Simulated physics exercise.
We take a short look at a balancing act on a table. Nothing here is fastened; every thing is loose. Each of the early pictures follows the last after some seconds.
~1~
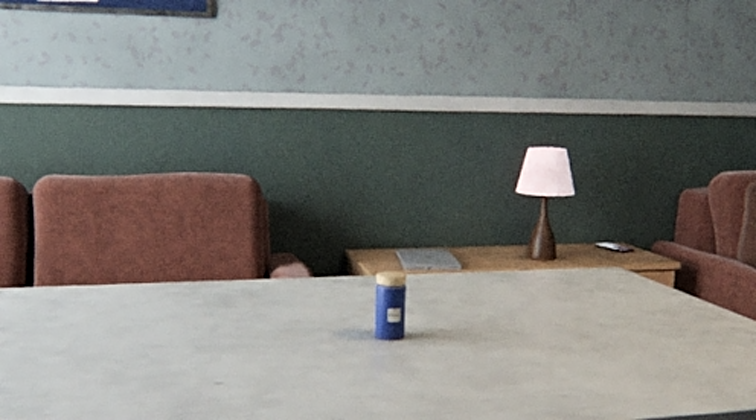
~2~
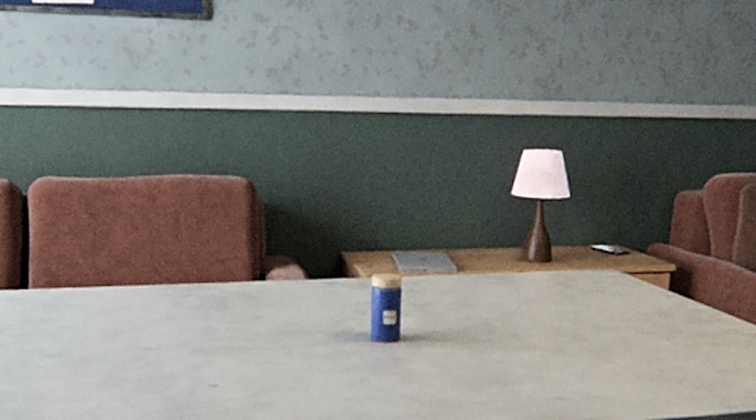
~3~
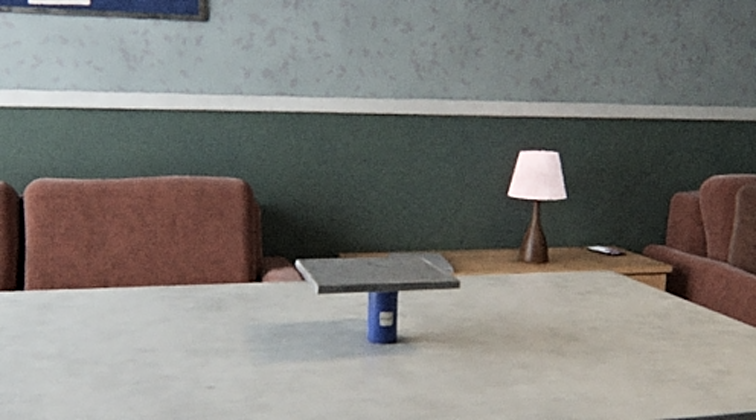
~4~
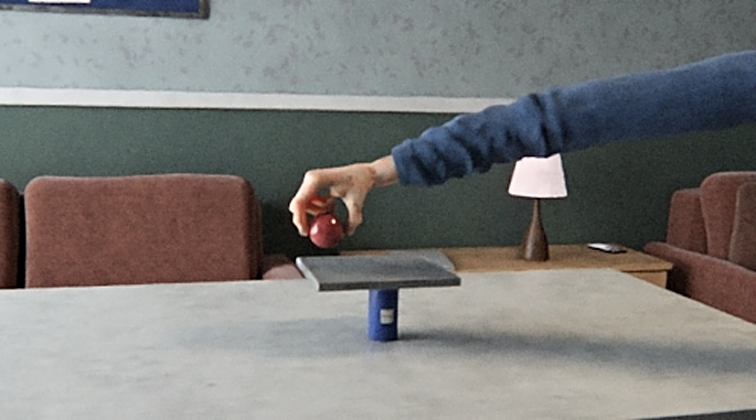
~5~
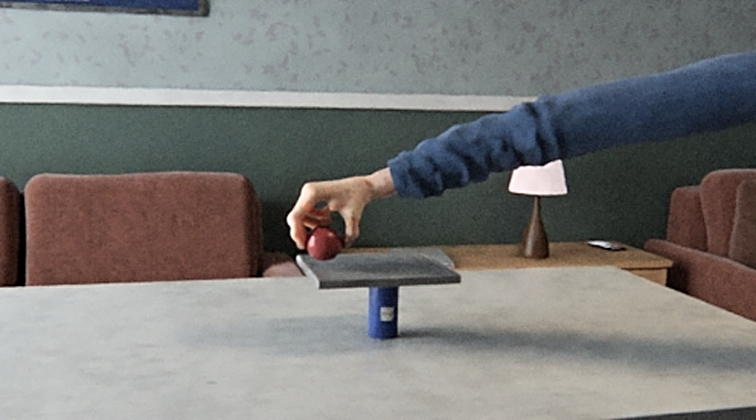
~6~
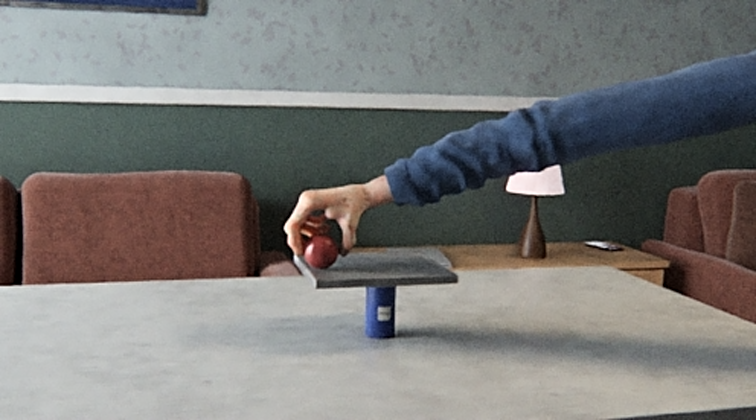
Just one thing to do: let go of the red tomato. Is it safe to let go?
The stack does not stay put.
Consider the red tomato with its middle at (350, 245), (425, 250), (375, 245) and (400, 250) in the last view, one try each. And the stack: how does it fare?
So it tips over first, stays steady next, stays steady after that, and stays steady last.
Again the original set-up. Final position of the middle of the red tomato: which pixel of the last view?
Look around (303, 327) in the final frame.
Then, 0.40 s on from there, red tomato now fallen; grey lid turned 56° from how it was put.
Then, 0.70 s on from there, grey lid now fallen; blue shaker turned 39° from how it was put.
Then, 0.80 s on from there, blue shaker on its side.
In the end, fallen, grey lid and red tomato; toppled in the stack, blue shaker. At the end, from the last picture's camera, red tomato near (303, 327). The stack gives way.
